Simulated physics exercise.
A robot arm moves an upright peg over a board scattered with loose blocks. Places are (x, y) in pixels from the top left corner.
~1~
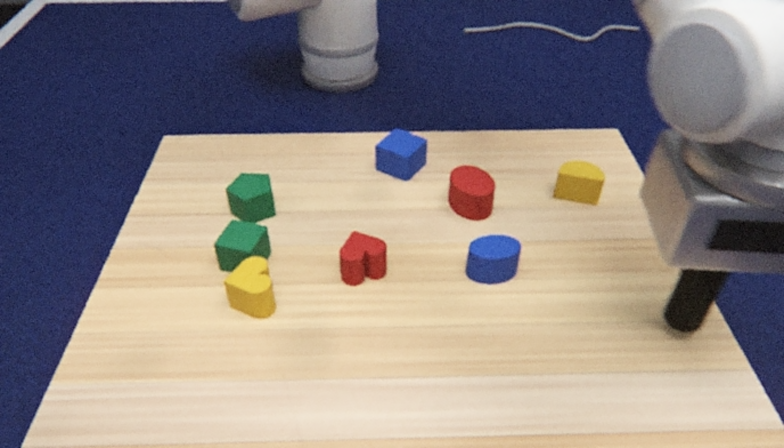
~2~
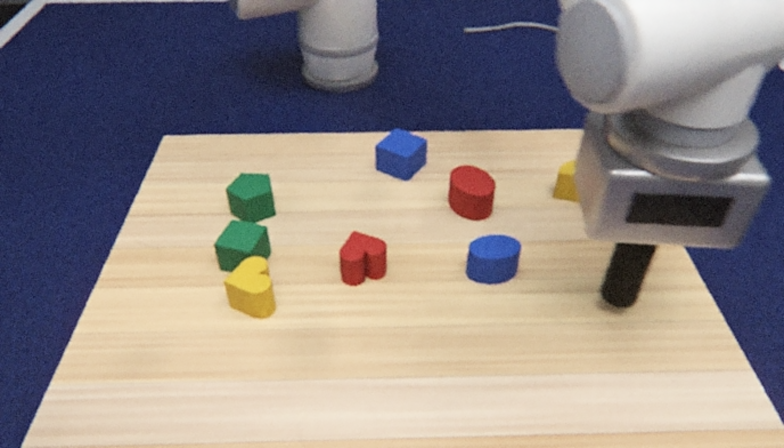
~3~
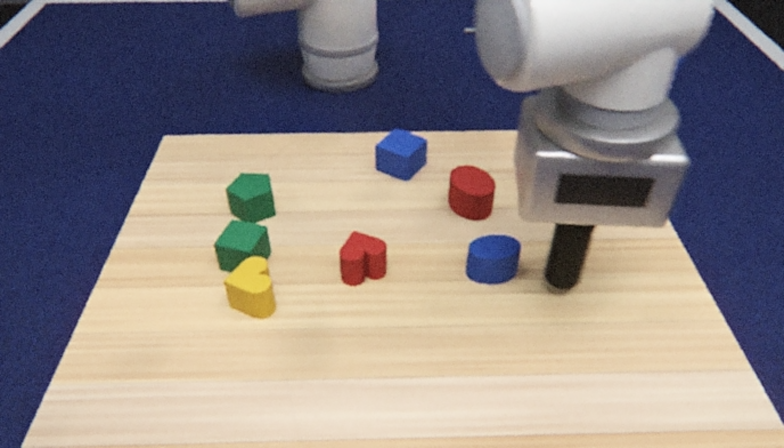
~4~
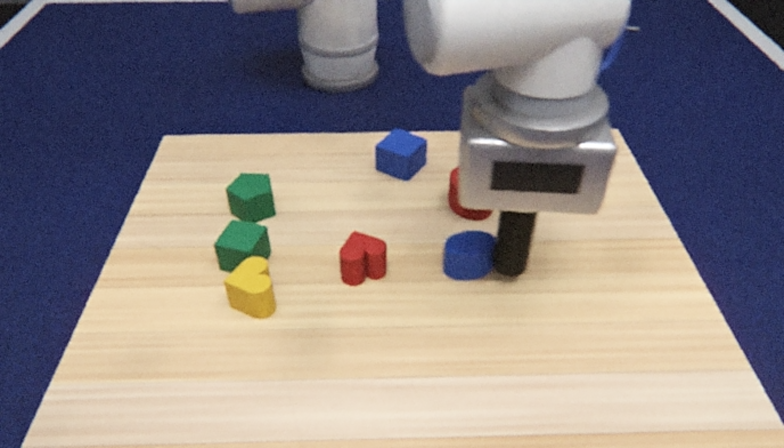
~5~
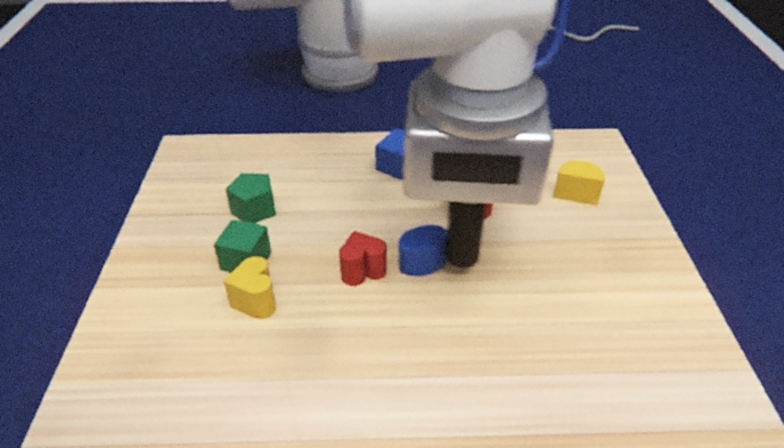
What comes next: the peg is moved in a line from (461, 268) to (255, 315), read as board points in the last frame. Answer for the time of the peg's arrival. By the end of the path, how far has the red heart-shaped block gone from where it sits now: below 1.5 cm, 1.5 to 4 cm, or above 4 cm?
Between 1.5 and 4 cm.
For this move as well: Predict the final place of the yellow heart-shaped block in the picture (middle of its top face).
By then it is at (225, 272).
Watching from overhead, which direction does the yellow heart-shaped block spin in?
It goes clockwise.
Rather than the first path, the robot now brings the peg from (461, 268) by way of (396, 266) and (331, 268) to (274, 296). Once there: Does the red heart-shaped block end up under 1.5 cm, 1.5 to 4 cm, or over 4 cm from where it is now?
Over 4 cm.
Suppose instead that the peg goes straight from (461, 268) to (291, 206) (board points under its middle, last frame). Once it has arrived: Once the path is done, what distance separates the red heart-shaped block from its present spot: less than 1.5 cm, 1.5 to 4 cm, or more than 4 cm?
It ends 1.5 to 4 cm from its spot.
What follows on the original path. One third of the way, peg at (396, 272); red heart-shaped block at (335, 244), turned 35° anticlockwise; blue elliptical block at (383, 233), turned 35° clockwise.
Two thirds of the way, peg at (326, 288); red heart-shaped block at (328, 245); blue elliptical block at (383, 233), turned 35° clockwise.
At the end, peg at (252, 303); green square block unmoved; yellow heart-shaped block at (225, 272), turned 50° clockwise; red heart-shaped block at (328, 245); blue elliptical block at (383, 233), turned 35° clockwise.
